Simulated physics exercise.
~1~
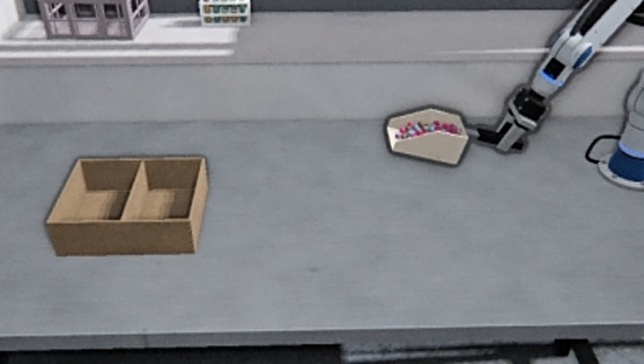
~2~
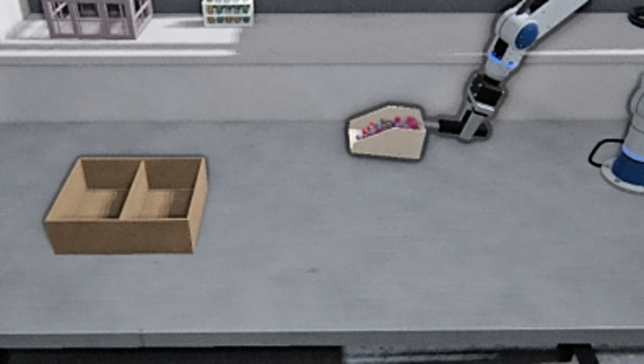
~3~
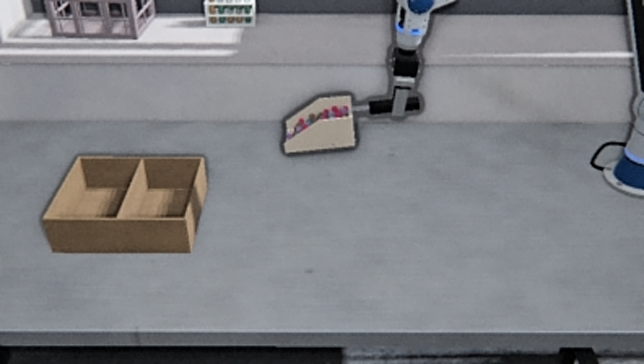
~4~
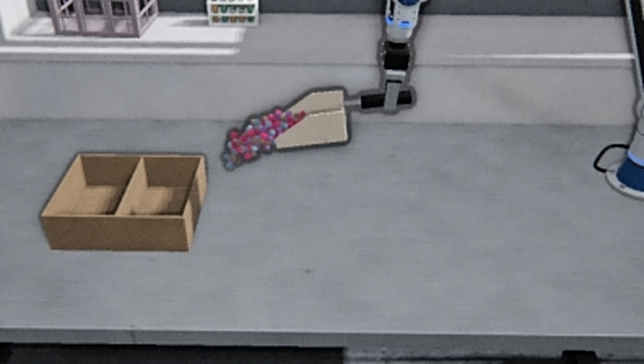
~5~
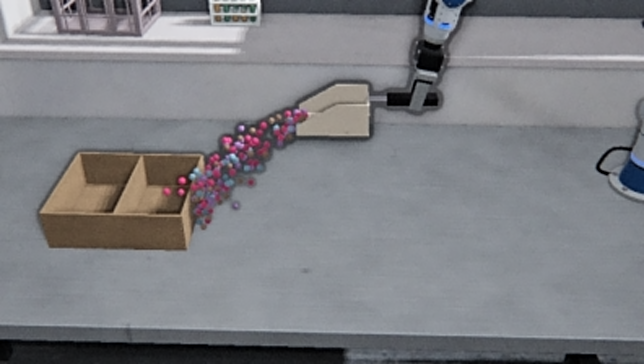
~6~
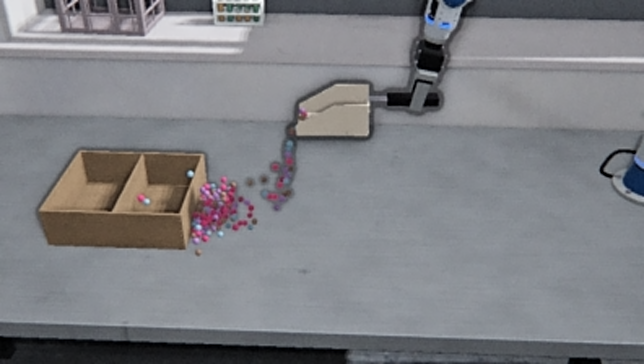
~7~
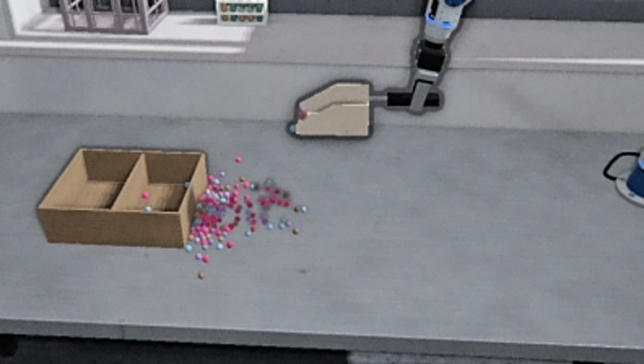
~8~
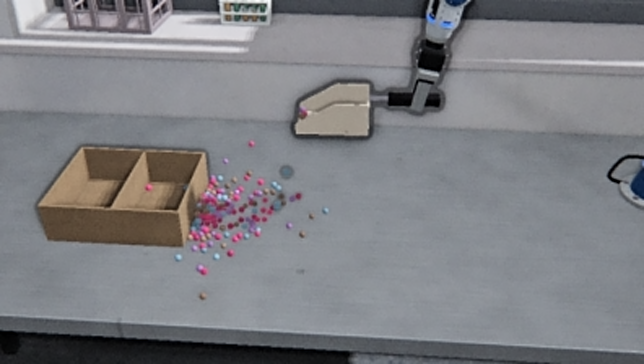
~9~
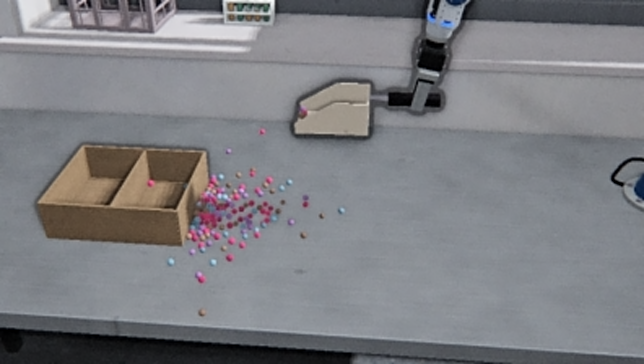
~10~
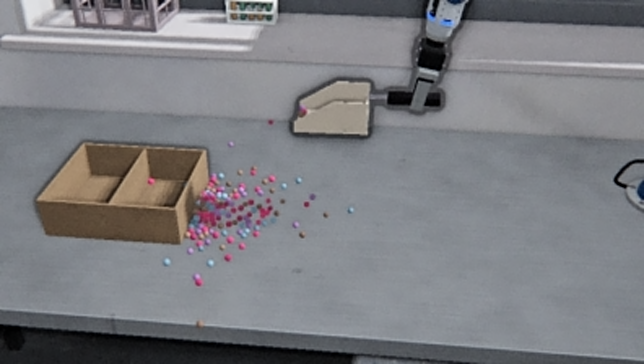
On a gray tabletop, a robot arm swung a scoop of small colorful round sweets left toward a divided cardboard-colored bin, then tipped and pulled back, flinging them out; most landed short and scattered beside the bin, with only a few inside.
